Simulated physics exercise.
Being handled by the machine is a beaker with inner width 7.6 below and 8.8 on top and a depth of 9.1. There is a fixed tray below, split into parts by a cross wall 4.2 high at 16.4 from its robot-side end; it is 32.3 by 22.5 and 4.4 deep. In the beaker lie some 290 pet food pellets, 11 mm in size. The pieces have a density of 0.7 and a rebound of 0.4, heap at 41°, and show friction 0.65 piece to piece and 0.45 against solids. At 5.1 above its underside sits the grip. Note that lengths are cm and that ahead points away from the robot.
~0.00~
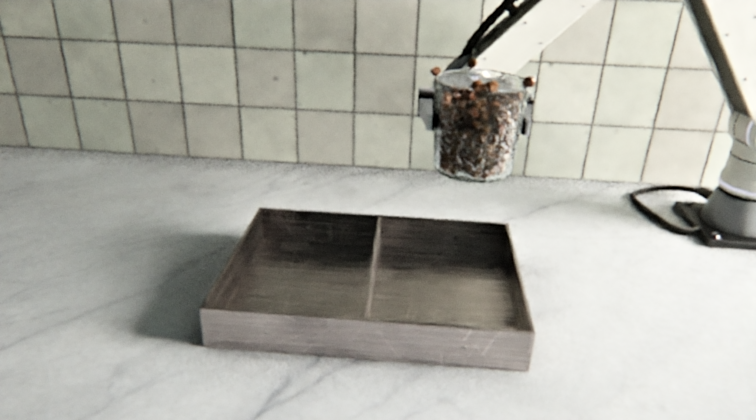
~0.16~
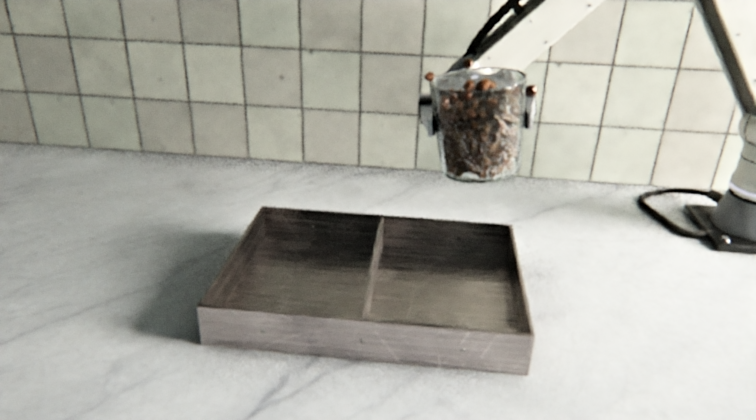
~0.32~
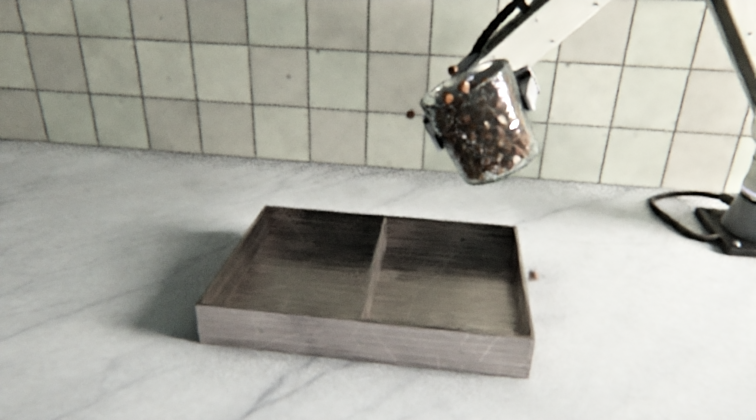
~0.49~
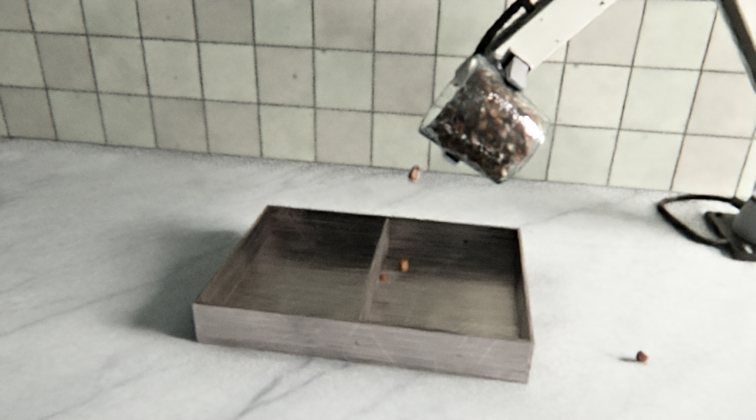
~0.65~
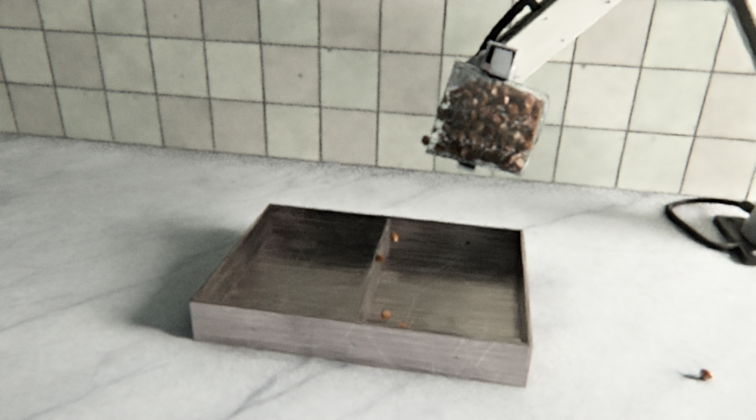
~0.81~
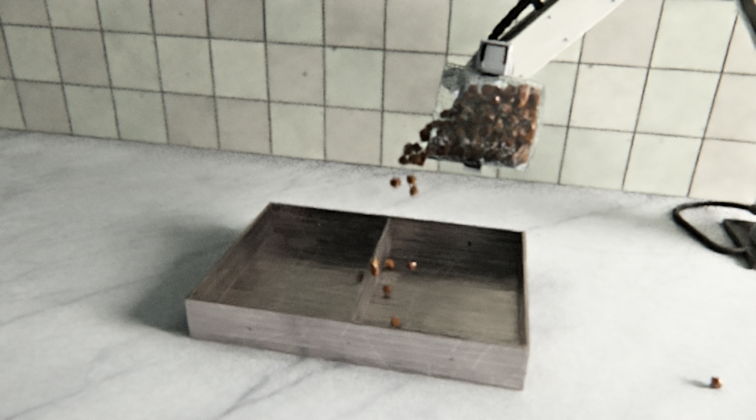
To begin with, a robot arm holds a clear beaker of brown pellets upright above a divided tray on a marble surface. The arm tips the beaker leftward until it lies nearly sideways, as a few stray pellets drop into the tray and onto the table. Then a small cluster spills from its mouth.
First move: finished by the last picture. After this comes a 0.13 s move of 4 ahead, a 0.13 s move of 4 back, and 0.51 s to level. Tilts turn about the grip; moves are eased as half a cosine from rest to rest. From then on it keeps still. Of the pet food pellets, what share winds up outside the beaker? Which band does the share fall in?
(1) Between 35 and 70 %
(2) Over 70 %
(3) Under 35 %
1, between 35 and 70 %.
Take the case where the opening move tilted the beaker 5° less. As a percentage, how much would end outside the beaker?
It would be near 40 per cent.
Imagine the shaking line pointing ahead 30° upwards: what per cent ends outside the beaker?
About 60 per cent.
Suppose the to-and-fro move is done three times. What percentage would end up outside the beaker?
80 per cent.
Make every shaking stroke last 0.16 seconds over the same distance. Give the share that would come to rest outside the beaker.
About 40 per cent, then.
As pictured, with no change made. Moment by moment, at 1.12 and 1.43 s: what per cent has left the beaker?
At the first time about 45 per cent, at the second about 50 per cent.
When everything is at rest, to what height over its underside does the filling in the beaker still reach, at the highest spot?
Height at rest: About 7.0 centimetres.
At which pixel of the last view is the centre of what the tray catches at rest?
Near pixel (354, 289).
After 1.12 s, tilted 83° forward, highest piece 22 above the table; 153 in the beaker, 48 in the far-side part, 22 in the robot-side part, 1 on the table or floor, 62 in flight or on a rim.
After 1.43 s, tilted 18° forward, highest piece 25 above the table; 147 in the beaker, 79 in the far-side part, 59 in the robot-side part, 1 on the table or floor.
After 1.78 s, level, highest piece 24 above the table; 147 in the beaker, 79 in the far-side part, 59 in the robot-side part, 1 on the table or floor.
After 2.83 s, level, highest piece 24 above the table; 147 in the beaker, 79 in the far-side part, 59 in the robot-side part, 1 on the table or floor.
At rest, 147 in the beaker, 79 in the far-side part, 59 in the robot-side part, 1 on the table or floor. That is 49 % outside the beaker.
